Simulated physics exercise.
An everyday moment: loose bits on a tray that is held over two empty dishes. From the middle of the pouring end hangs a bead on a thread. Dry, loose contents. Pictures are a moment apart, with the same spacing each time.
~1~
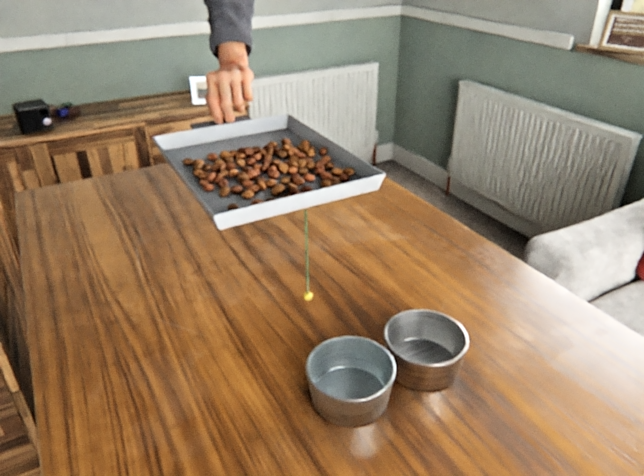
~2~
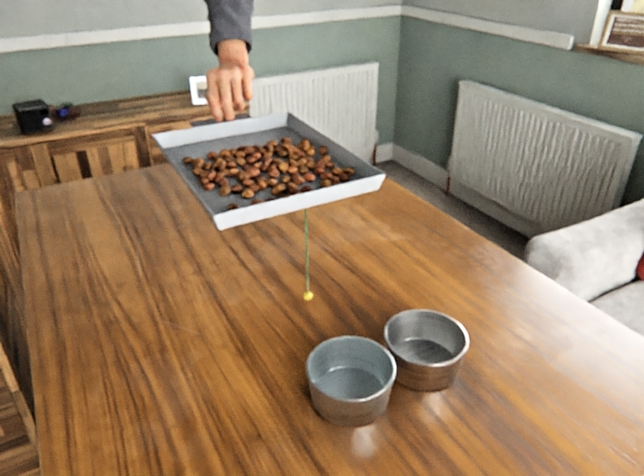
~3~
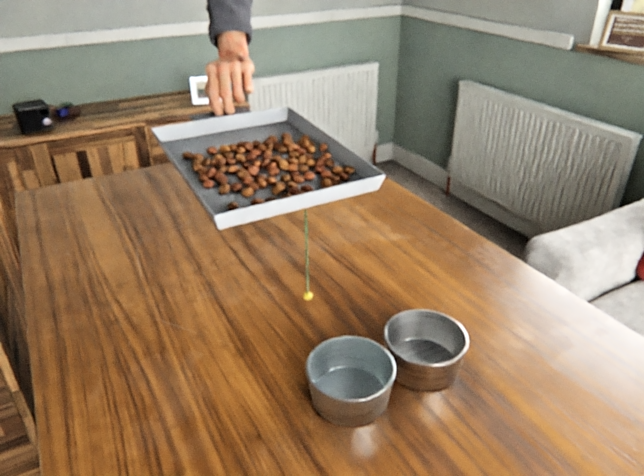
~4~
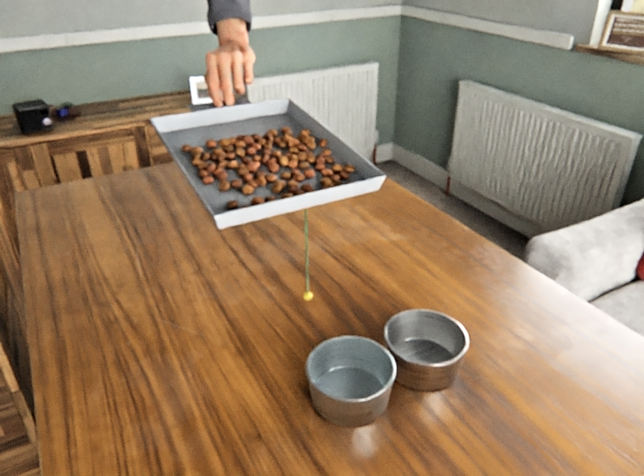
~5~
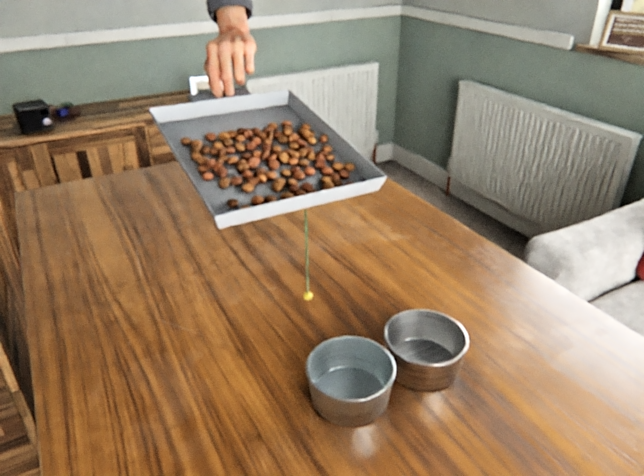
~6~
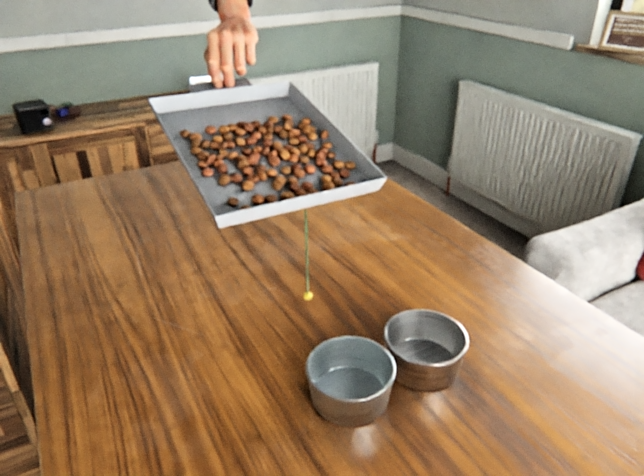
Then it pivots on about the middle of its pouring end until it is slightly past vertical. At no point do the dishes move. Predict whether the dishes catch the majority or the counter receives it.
The counter receives the majority.
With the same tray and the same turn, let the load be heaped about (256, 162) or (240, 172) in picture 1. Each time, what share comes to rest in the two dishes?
Try 1: 10 %; try 2: 10 %.
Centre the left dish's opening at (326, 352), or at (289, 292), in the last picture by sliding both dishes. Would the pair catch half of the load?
Well, in excess of half at the first spot and not up to half at the second.
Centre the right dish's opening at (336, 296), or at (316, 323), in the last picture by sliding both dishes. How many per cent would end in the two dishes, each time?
Trial 1 0%, trial 2 30%.
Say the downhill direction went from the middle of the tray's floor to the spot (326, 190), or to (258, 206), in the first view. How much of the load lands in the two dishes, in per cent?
Lab note: Try one about 0 %, try two about 0 %.
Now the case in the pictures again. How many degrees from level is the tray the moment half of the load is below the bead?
The angle is around 100°.
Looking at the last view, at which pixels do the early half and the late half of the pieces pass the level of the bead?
Roughly at (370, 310) first, and then at (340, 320).
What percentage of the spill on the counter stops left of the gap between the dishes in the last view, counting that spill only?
That's roughly 80 per cent of the pieces.
Soon after the last picture, tray tipped steeply; all on the tray.
A little later, tray tipped right over; about a quarter on the tray; a stray few in the left dish; a small part in the right dish; a small part outside both; about half in the air.
Later still, tray tipped past a quarter turn; a small part in the left dish; a small part in the right dish; most outside both.
At rest, tray tipped past a quarter turn; a small part in the left dish; a small part in the right dish; most outside both.
